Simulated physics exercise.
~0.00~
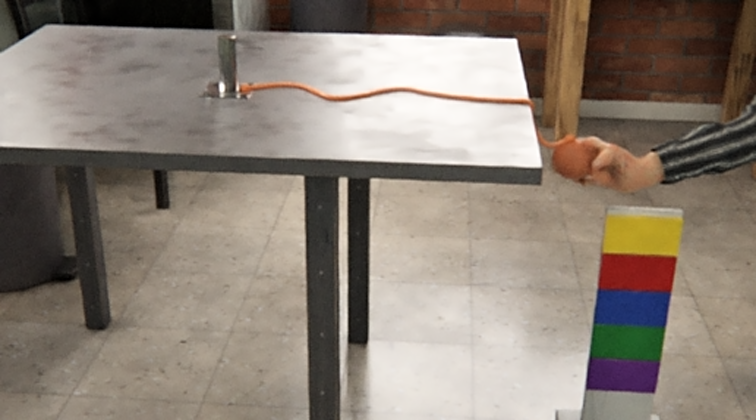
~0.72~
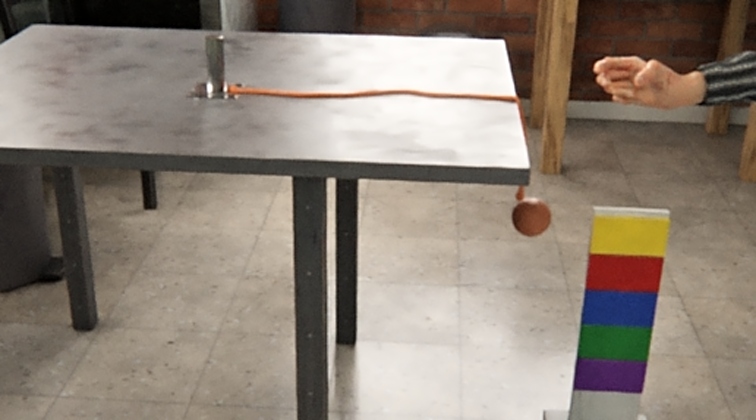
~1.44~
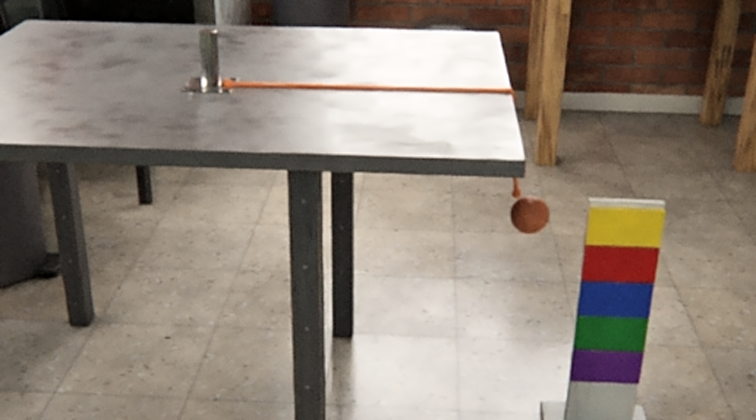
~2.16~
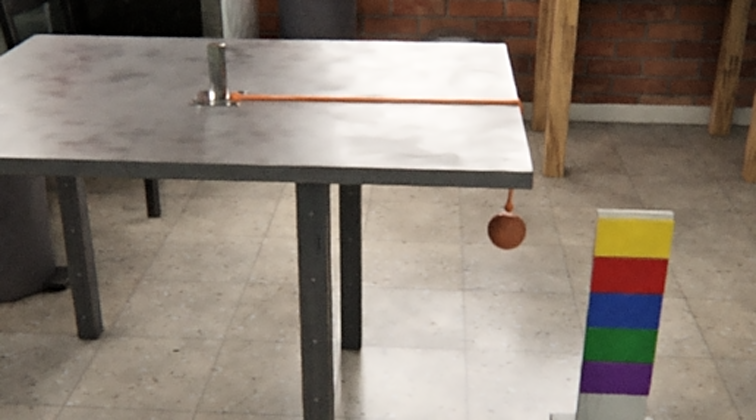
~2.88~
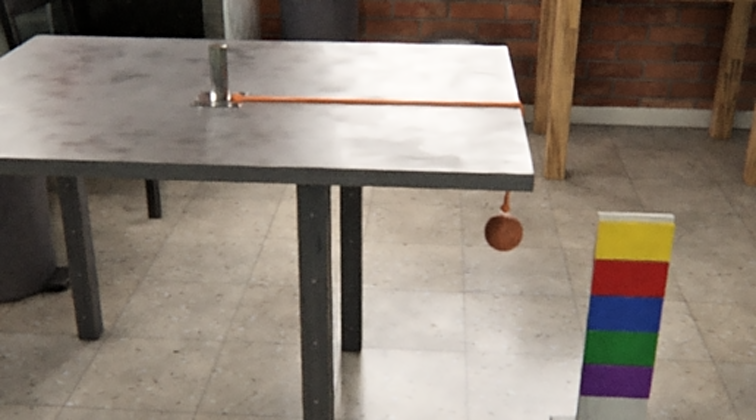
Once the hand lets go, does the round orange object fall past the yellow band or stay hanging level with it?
It stays hanging from the cord over the table edge, with its centre level with the yellow band.
